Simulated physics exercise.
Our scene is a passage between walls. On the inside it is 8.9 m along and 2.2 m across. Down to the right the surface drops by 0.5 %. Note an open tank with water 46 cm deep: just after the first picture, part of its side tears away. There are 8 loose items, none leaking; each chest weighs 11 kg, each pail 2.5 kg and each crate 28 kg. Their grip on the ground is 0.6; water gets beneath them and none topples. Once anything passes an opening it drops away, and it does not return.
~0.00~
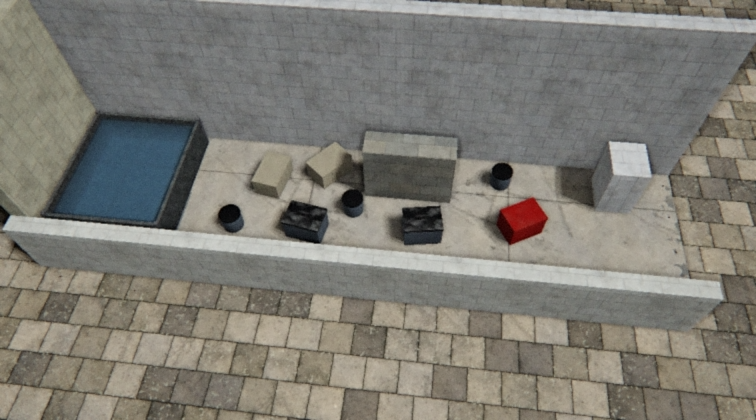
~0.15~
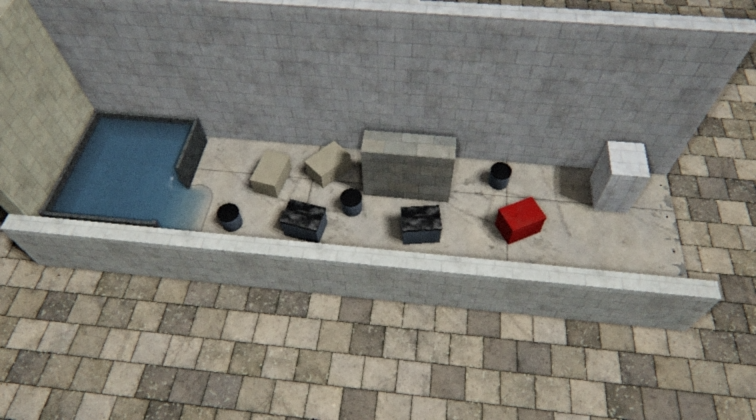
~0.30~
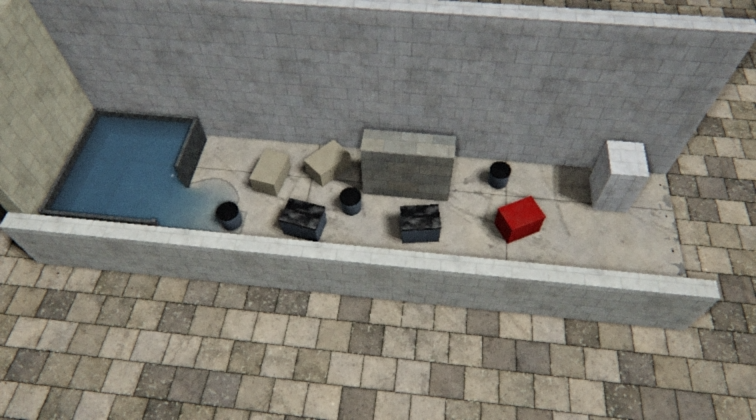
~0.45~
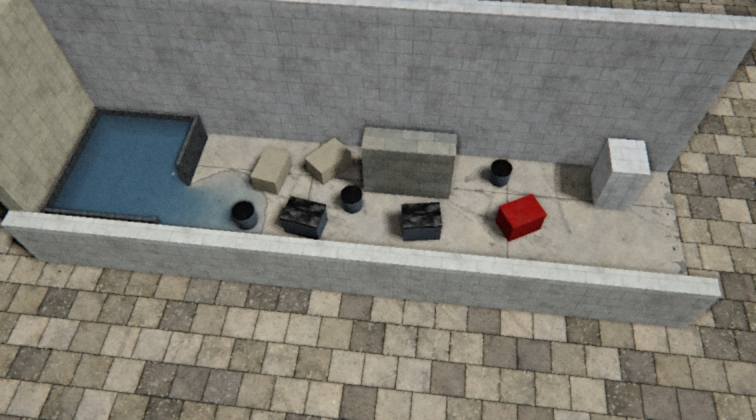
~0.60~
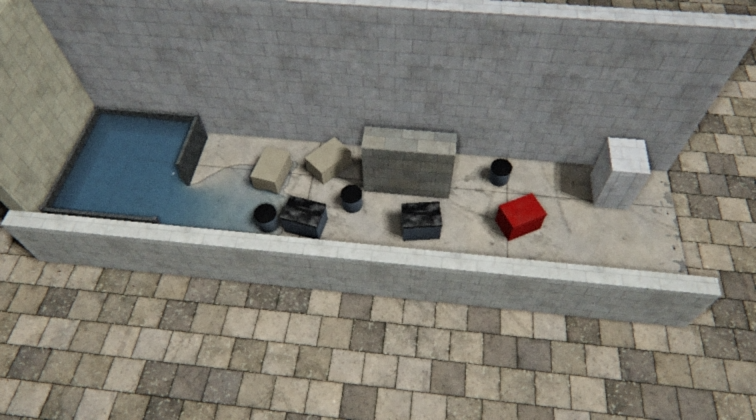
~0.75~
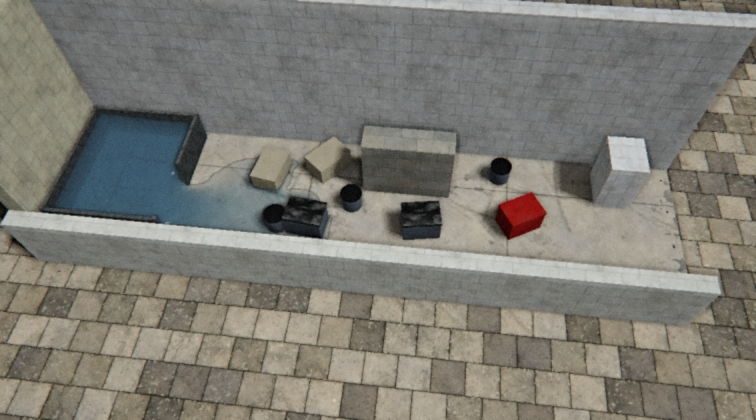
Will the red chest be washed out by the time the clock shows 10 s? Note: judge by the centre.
Here the red chest goes out.
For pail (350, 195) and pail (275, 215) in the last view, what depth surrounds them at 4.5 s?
First roughly 9 cm, second roughly 6 cm.
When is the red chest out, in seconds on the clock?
It gets out at about 4.0 s.
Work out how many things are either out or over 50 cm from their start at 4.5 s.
Tally: 5.
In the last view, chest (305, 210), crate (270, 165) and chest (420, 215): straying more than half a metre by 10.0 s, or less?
First crosses the line, second stays inside the line, third crosses the line.
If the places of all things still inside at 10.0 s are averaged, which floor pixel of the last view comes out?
Close to (463, 174).
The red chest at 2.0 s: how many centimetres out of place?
About 0 cm out of place.
After 2.0 s the red chest is near (523, 209), 0.0 m from its start, aground; 0 of 8 are out; 2 afloat.
After 4.5 s the red chest has gone out; 1 of 8 are out; 4 afloat.
After 7.0 s the red chest has gone out; 2 of 8 are out; 4 afloat.
After 10.0 s the red chest has gone out; 2 of 8 are out; 3 afloat.
